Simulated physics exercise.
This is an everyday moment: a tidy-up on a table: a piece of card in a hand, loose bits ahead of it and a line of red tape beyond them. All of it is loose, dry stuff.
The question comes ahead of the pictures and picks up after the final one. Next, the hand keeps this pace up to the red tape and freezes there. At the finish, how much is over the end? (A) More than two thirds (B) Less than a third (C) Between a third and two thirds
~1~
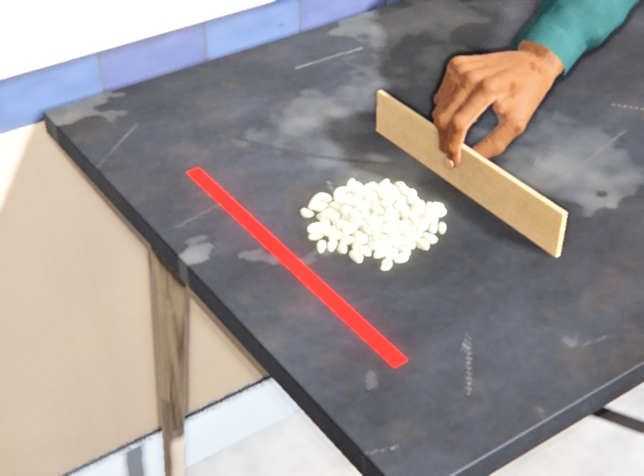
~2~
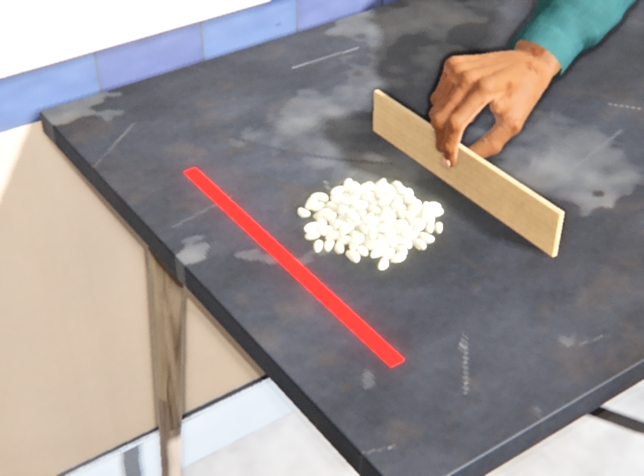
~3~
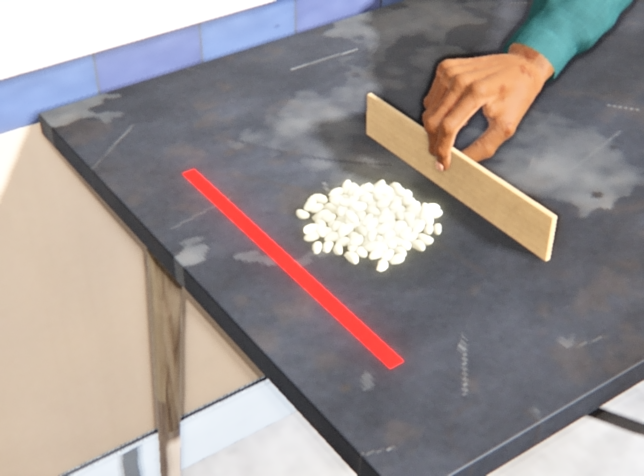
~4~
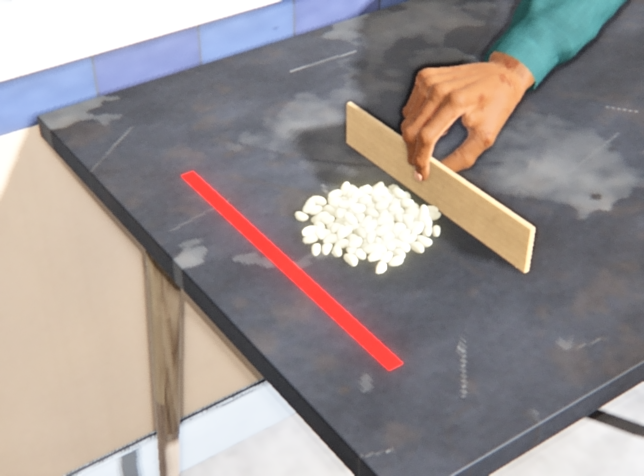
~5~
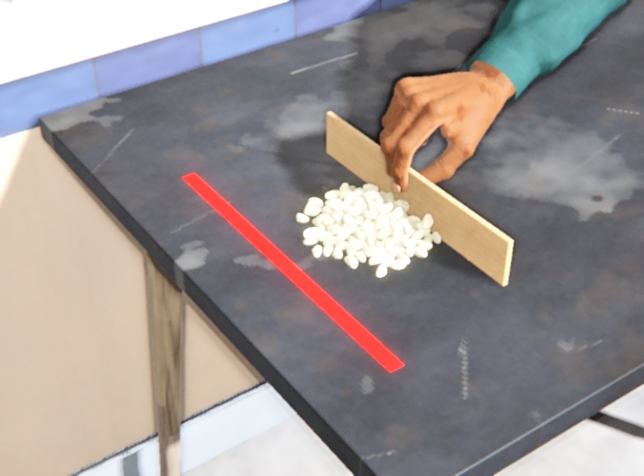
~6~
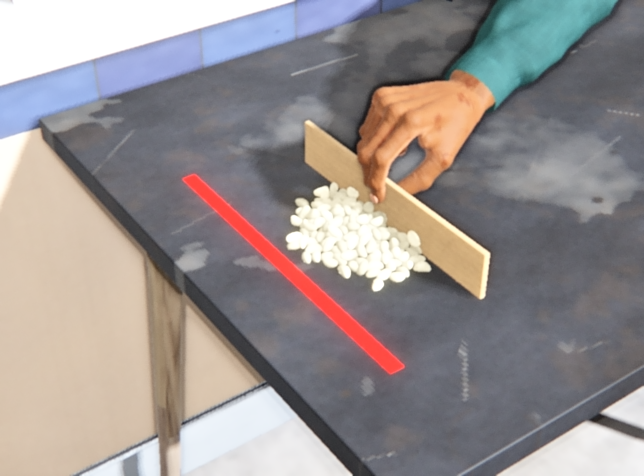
Less than a third (B).
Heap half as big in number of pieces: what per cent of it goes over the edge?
I'd put it at around 0 per cent.
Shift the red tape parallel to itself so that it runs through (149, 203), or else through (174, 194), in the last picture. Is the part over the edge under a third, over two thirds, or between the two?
For the first line it's over two thirds, and for the second it's between a third and two thirds.
Soon after the last picture, piece of card still moving, near (331, 205); heap all on the table, its front near (238, 260).
A little later, piece of card stopped at the red tape; heap a small part over the edge.
At rest, piece of card stopped at the red tape; heap a small part over the edge.
